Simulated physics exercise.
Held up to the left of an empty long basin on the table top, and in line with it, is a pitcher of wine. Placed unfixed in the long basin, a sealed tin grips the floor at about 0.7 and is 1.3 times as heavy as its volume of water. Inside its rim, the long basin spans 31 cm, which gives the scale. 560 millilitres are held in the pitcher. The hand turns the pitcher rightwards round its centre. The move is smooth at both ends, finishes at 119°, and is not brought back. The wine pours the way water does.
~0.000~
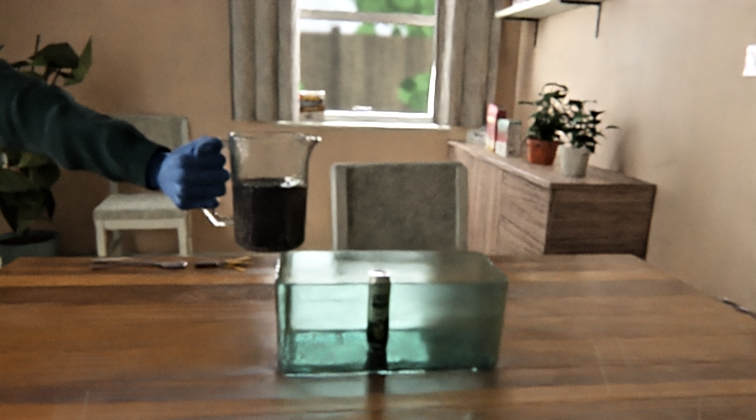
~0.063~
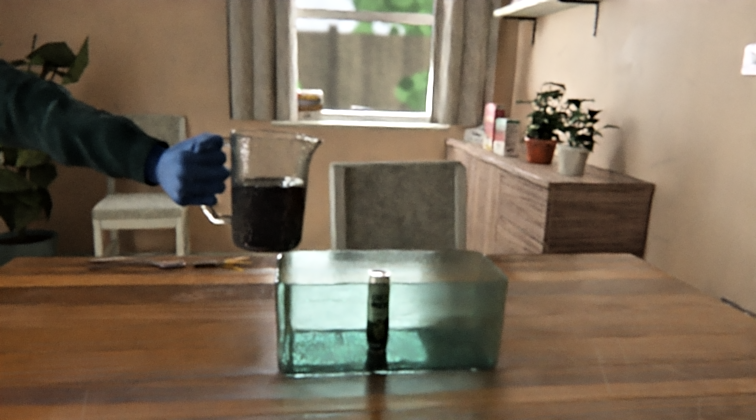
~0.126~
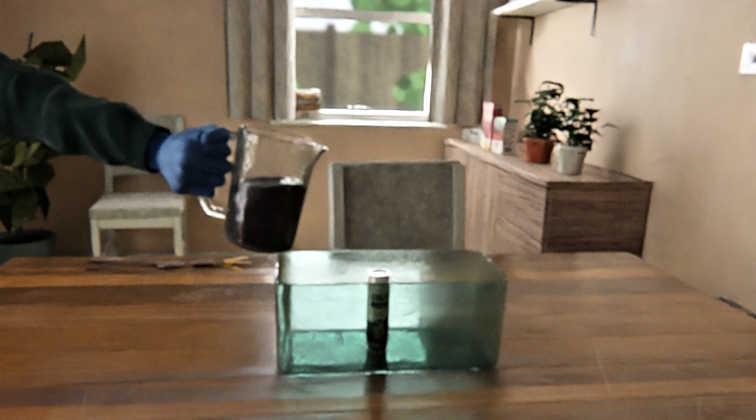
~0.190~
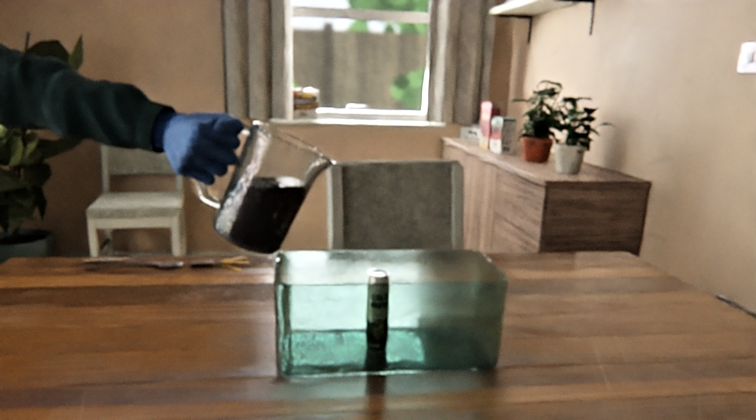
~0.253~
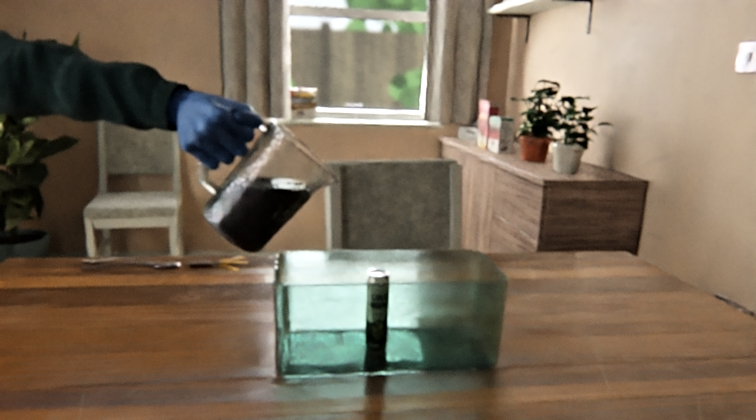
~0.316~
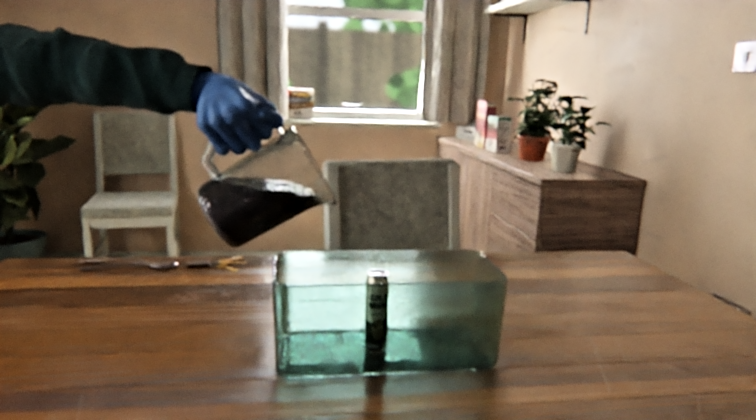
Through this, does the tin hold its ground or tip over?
The tin holds its ground.
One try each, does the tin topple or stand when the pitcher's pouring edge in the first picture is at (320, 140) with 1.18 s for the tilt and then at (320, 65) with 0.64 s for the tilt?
First it stays on its base; then it tips over.
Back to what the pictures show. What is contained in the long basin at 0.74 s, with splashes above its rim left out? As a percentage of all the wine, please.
My estimate is about 88 percent.
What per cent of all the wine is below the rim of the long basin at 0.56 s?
Near 28 in a hundred.
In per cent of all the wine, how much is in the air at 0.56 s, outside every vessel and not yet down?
Roughly 18 percent.
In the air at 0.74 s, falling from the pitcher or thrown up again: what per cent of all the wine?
About 5 per cent.
By 0.56 s the tilt is 115° and 55 per cent is still to pour; the tin stands where it began.
By 0.74 s the tilt is 119° and 8 per cent is still to pour; the tin stands where it began.
By 0.93 s the tilt is 119° and 0 per cent is still to pour; the tin stands where it began.
By 1.14 s the tilt is 119° and 0 per cent is still to pour; the tin stands where it began.
At rest the tin stands where it began.
